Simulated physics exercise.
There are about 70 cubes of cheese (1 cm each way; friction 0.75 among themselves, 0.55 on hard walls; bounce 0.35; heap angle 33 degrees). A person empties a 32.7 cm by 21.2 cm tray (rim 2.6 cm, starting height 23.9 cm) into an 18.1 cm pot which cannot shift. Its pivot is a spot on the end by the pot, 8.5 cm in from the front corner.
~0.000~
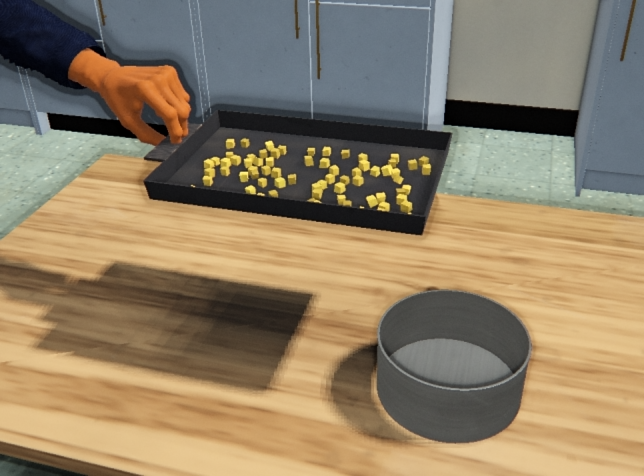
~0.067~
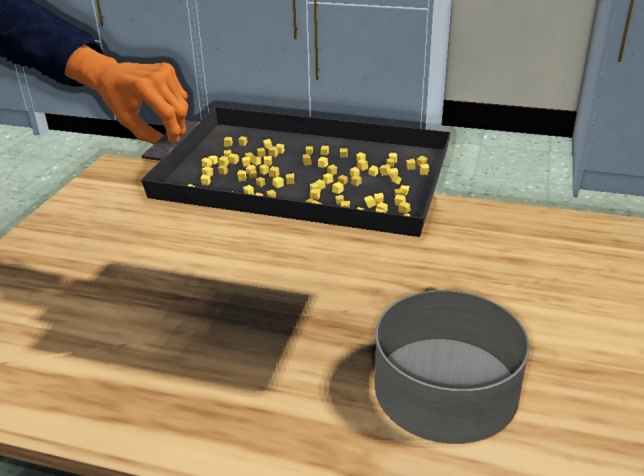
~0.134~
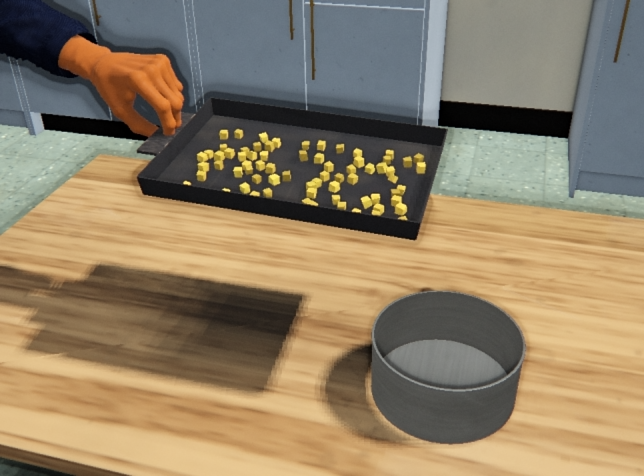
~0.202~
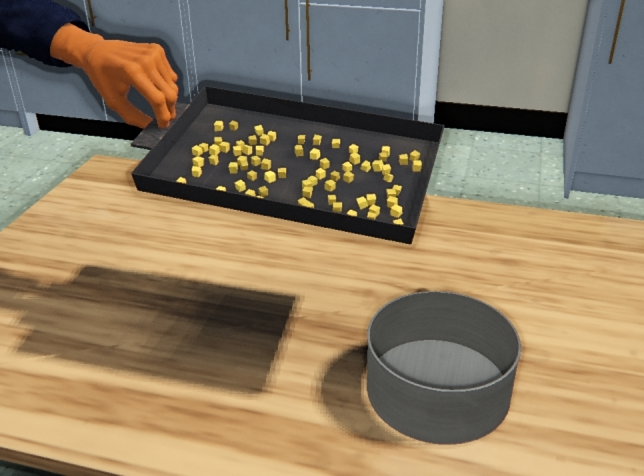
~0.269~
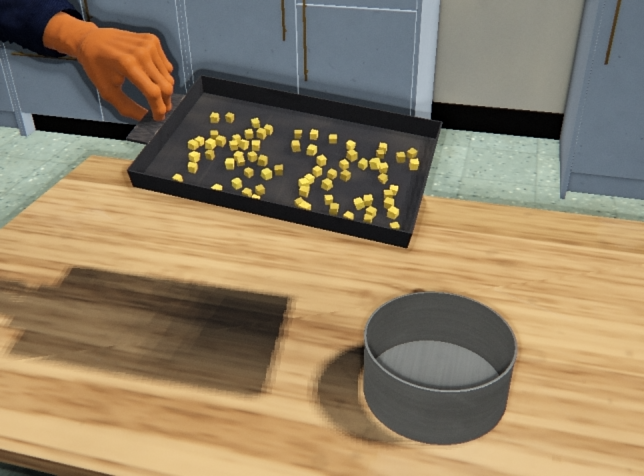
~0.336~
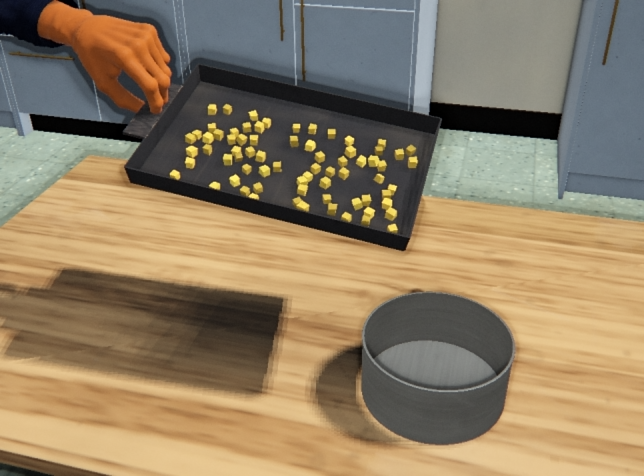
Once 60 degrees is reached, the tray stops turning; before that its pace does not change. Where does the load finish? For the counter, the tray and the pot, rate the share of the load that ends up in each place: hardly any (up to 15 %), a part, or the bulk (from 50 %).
Share of the load - the counter: Hardly any, the tray: The bulk, the pot: Hardly any.
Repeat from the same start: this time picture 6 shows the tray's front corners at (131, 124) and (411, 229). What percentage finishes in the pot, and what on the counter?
Per cent by place - pot 25, counter 5.
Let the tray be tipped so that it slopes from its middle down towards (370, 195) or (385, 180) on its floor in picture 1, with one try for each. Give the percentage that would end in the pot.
About 30 and 5 per cent.
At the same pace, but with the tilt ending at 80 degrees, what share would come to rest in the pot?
Roughly 15 percent.
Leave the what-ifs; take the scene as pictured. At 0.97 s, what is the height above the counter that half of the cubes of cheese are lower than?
The halfway line is at about 24 cm.
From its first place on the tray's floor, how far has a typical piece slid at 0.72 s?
Displacement on the tray: Roughly 2 cm.
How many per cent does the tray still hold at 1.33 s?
Around 90 percent of it.
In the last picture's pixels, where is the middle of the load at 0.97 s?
Approximately (335, 228) in the last picture.
After 0.72 s, tilt 37 degrees; the tray holds 100 %, the pot 0 %.
After 0.97 s, tilt 51 degrees; the tray holds 100 %, the pot 0 %.
After 1.33 s, tilt 60 degrees; the tray holds 90 %, the pot 5 %.
At rest (2.5 s), counter 5 %, tray 90 %, pot 5 %.
